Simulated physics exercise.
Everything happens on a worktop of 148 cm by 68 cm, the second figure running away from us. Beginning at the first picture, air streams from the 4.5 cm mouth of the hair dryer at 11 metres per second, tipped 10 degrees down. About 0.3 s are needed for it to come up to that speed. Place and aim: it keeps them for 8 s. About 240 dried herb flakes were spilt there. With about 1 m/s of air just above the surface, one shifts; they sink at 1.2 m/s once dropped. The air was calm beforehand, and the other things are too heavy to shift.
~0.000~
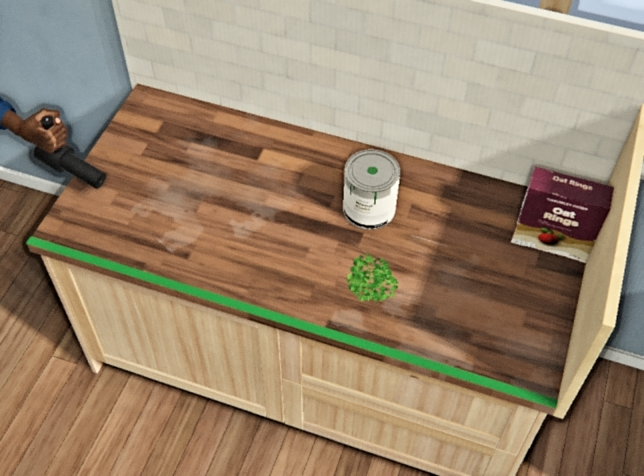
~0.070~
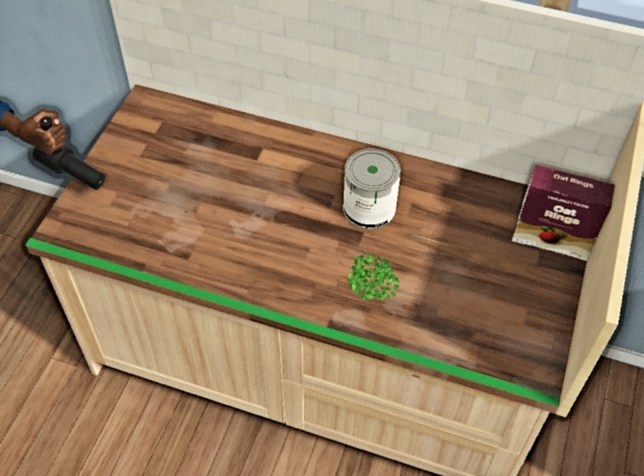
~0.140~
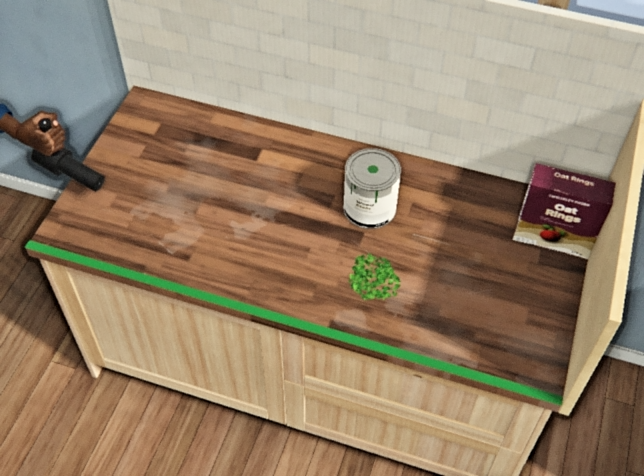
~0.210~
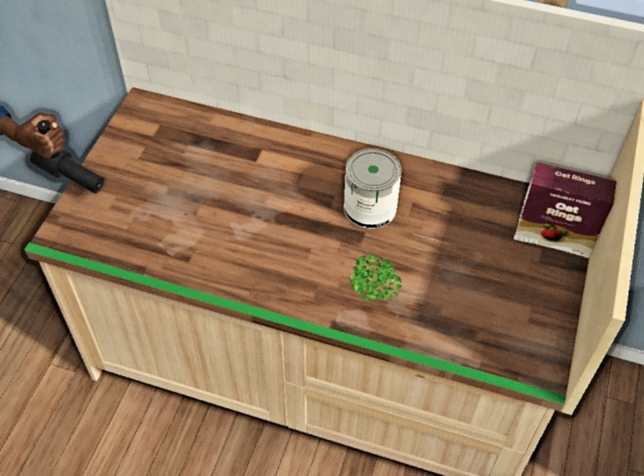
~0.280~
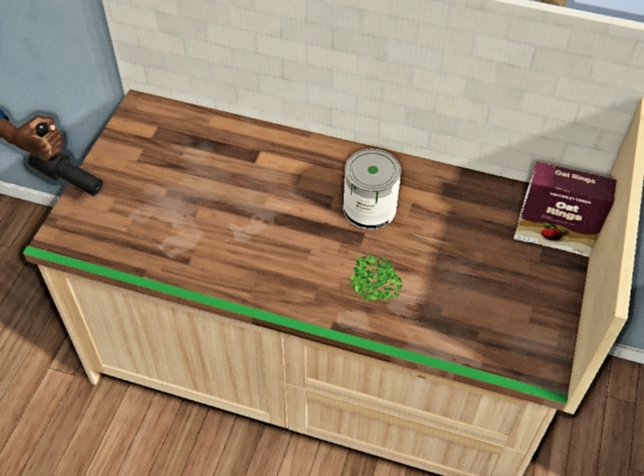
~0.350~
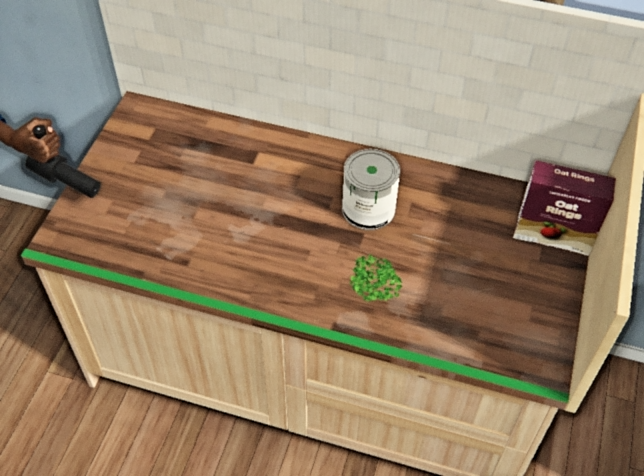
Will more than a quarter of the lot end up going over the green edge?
The quarter mark is not passed.
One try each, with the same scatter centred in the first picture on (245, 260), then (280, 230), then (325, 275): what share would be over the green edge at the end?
In turn: 50 per cent, 0 per cent, 20 per cent.
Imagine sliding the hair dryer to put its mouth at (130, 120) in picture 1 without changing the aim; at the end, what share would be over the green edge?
You'd be looking at something like 90 in a hundred.
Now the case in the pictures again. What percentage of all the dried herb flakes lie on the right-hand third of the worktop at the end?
It comes out near 90 in a hundred.
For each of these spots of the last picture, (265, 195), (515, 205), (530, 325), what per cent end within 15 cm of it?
Estimates in listed order: 0 %; 0 %; 30 %.
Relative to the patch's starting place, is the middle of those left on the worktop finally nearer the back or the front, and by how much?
It has shifted to the far side, by around 20 cm.
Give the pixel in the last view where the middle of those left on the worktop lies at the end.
Near (585, 276).
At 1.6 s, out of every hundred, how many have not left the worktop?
The share then is about 100 %.
After 1.6 s, 53 % are on the move or not yet settled, 2 % are over the green edge; the middle of those still in play is near (585, 280).
After 2.6 s, 49 % are on the move or not yet settled, 2 % are over the green edge; the middle of those still in play is near (585, 278).
After 4.4 s, 40 % are on the move or not yet settled, 3 % are over the green edge; the middle of those still in play is near (586, 278).
After 8.0 s, at the end, 6 % are over the green edge; the middle of those still in play is near (585, 276).
